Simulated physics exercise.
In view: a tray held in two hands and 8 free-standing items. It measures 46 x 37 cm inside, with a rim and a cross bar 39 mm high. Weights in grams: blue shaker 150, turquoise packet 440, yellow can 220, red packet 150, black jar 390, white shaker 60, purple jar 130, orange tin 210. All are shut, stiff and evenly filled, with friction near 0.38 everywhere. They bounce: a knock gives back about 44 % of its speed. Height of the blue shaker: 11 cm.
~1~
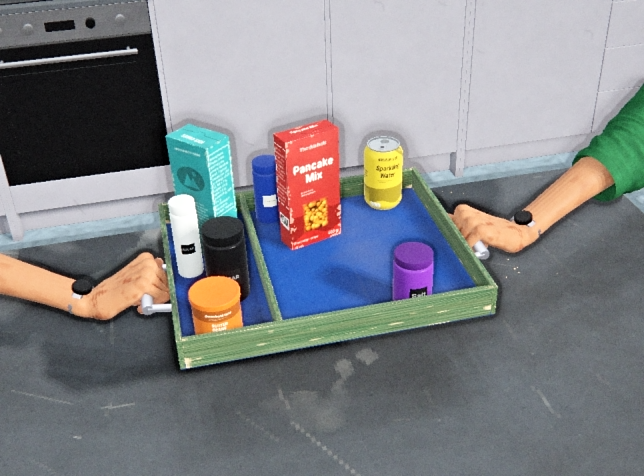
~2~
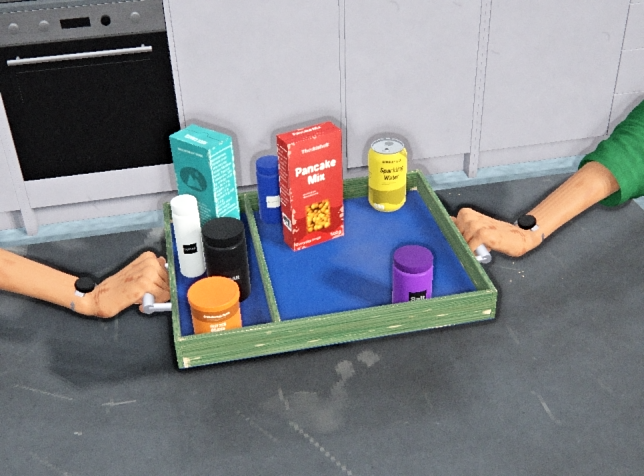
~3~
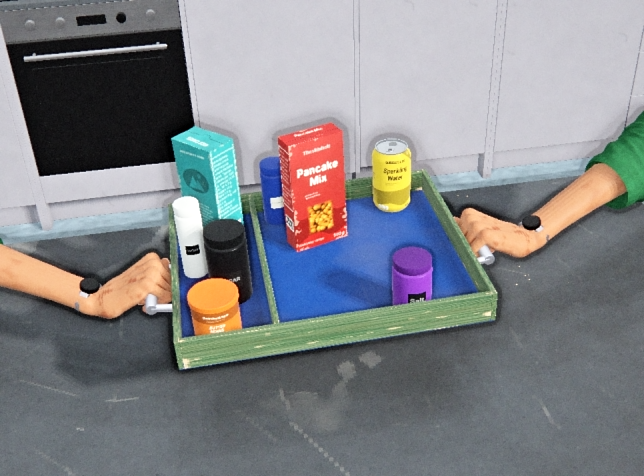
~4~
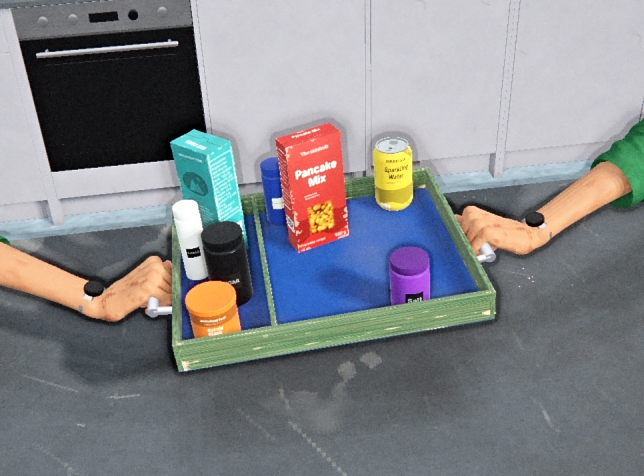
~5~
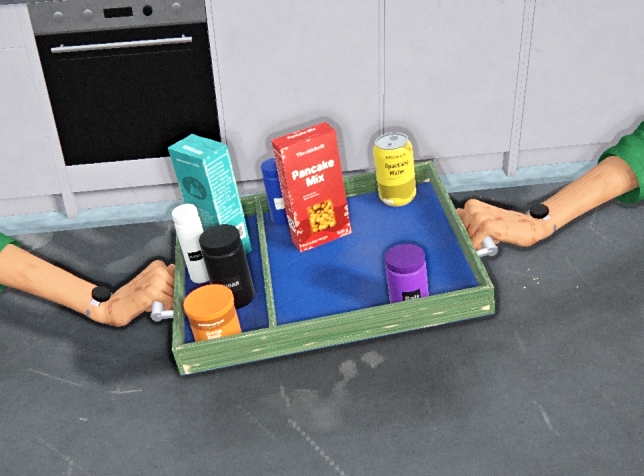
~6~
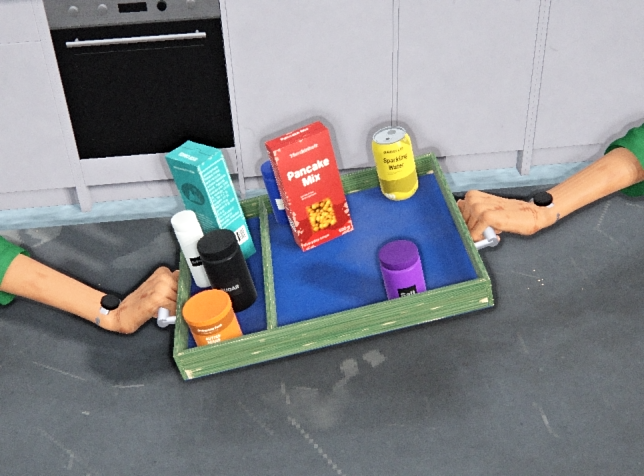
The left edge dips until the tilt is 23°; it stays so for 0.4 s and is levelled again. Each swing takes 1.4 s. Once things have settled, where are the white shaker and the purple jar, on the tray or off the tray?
The white shaker goes overboard, the purple jar is still aboard.
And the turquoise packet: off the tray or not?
The turquoise packet ends off the tray.
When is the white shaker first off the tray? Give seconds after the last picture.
At about 0.7 s.
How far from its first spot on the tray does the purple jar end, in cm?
About 18 cm.
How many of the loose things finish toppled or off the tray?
In all, 2.
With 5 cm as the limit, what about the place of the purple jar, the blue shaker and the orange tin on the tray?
The purple jar leaves its spot; the blue shaker holds its spot; the orange tin stays put.
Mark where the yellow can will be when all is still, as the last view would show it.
At about (309, 188).
Then, 0.80 s on from there, tilt 23°, left edge down; white shaker now off the tray; purple jar moved 3 cm near (376, 273); turquoise packet 35° off its base.
Then, 1.10 s on from there, tilt 23°, left edge down; turquoise packet now off the tray; purple jar moved 9 cm near (339, 290); yellow can moved 9 cm.
Then, 1.80 s on from there, tilt 12°, left edge down; purple jar moved 18 cm near (289, 306); yellow can moved 17 cm; black jar moved 5 cm.
In the end, off the tray, turquoise packet and white shaker; not toppled but over 5 cm from the start, yellow can, black jar and purple jar; the other 3 under 5 cm from the start. At the end, from the last picture's camera, white shaker near (217, 272), purple jar near (294, 298).
